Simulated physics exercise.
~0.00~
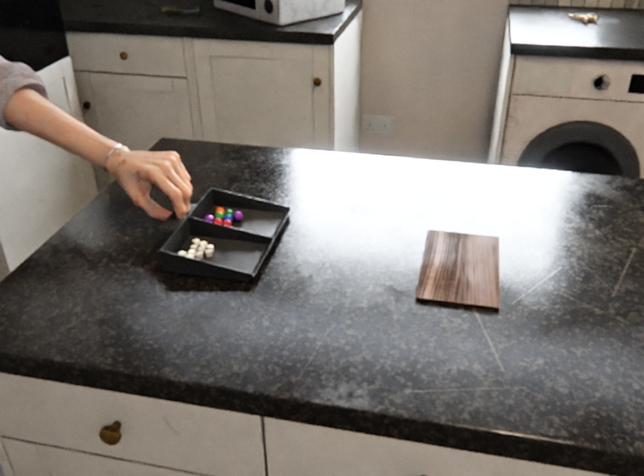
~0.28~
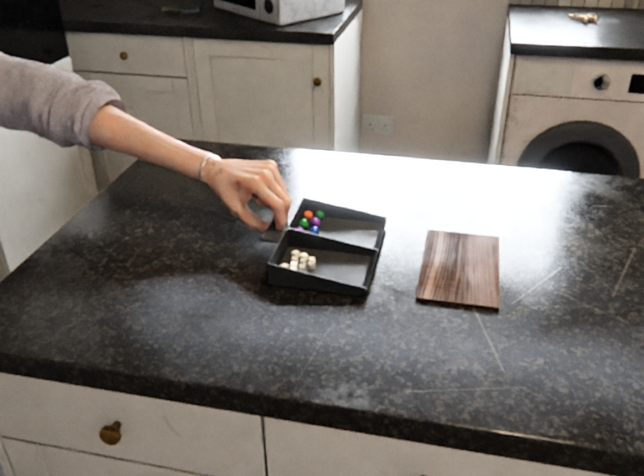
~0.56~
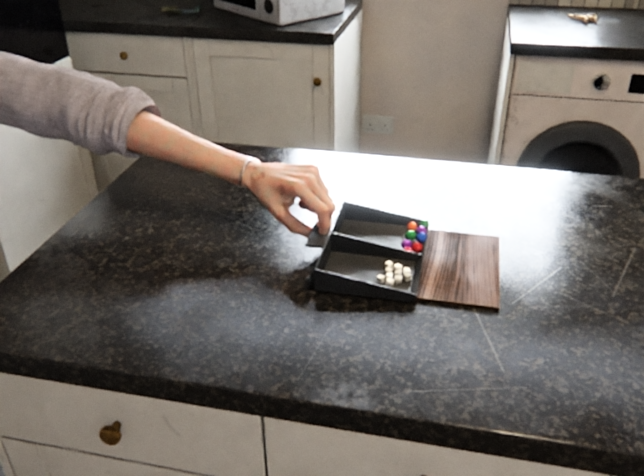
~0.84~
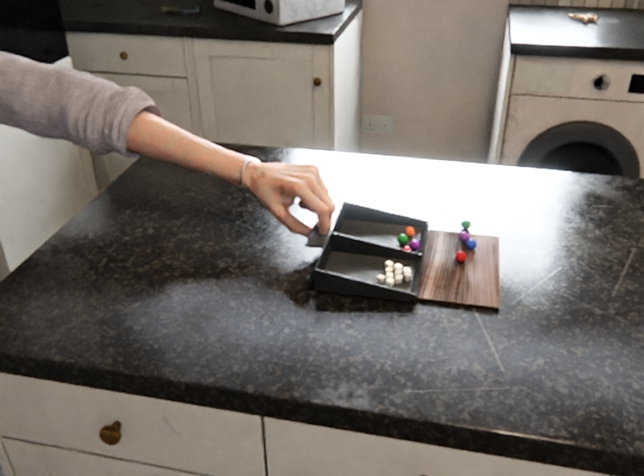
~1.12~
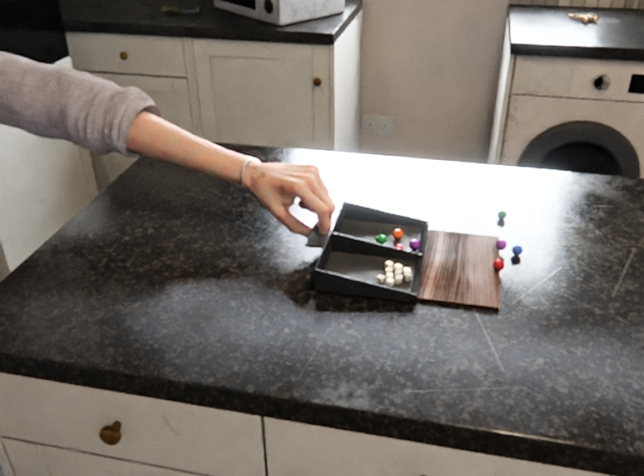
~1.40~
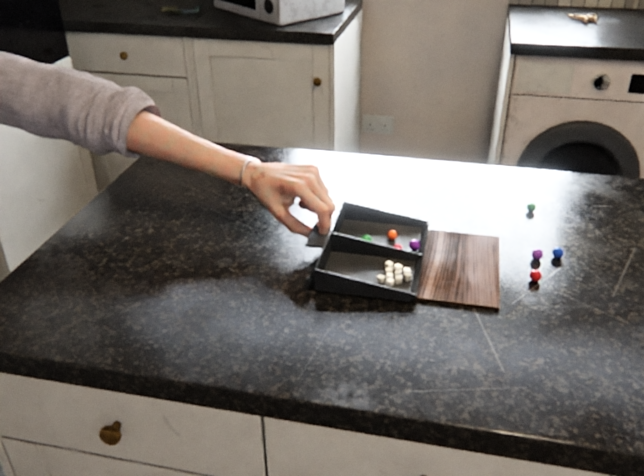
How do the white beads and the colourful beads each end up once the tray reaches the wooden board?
The white beads in the near part all stay in the tray. Some of the colourful beads in the far part go over the front rim and end up on the counter beyond the board, while the others stay in the tray.
